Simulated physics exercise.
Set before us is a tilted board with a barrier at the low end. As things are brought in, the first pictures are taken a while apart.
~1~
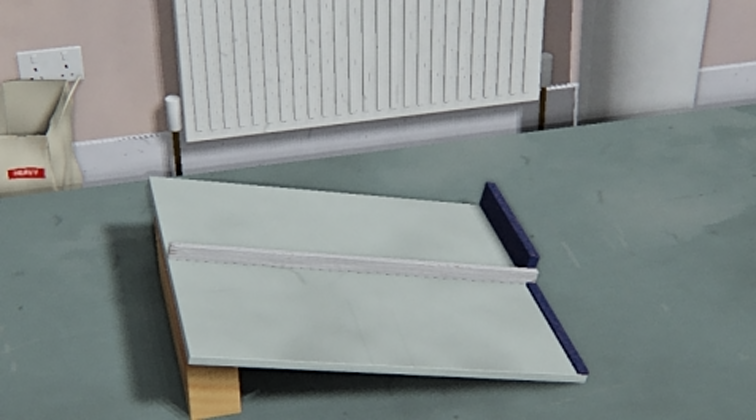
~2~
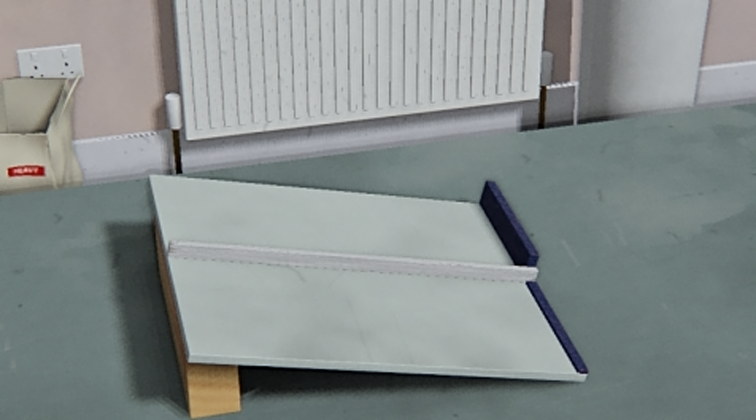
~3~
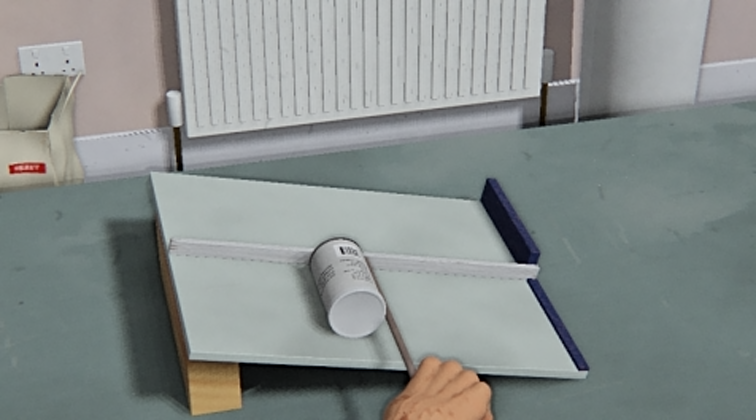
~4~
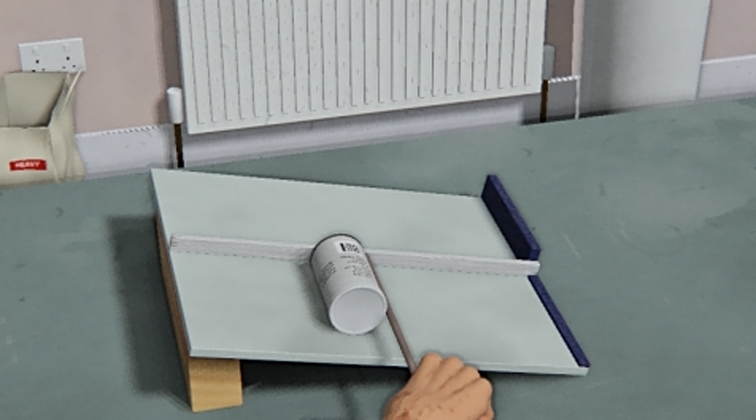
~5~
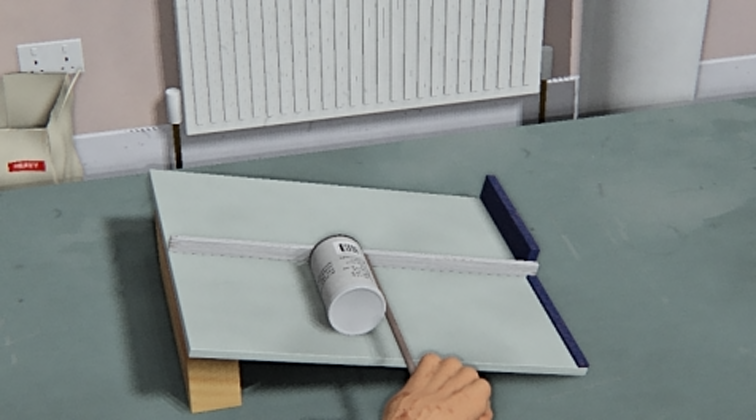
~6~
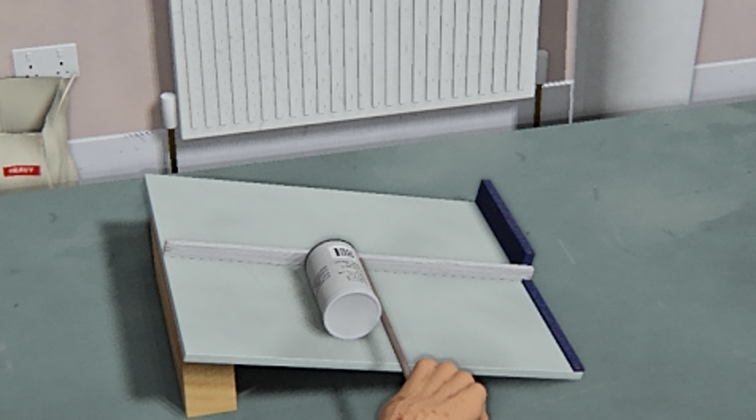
A white tin appears on a tilted board, where a hand-held stick keeps it still.
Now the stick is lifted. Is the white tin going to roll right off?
Once the stick is gone, the white tin ends up off.
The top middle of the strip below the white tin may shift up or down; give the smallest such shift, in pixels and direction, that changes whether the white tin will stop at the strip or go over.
Close to 12 pixels in the upward direction.
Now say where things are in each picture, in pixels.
In the first frame, board (360, 262).
In the second frame, board (360, 261).
In the third frame, held back by the stick; white tin (346, 286); board (361, 258).
In the fourth frame, held back by the stick; white tin (347, 283); board (362, 255).
In the fifth frame, held back by the stick; white tin (346, 284); board (361, 255).
In the sixth frame, held back by the stick; white tin (341, 288); board (356, 260).
Then, 0.62 s on from there, white tin rolling on the board near (539, 302).
Then, 1.12 s on from there, white tin off the board.
In the end, the white tin goes over the end.
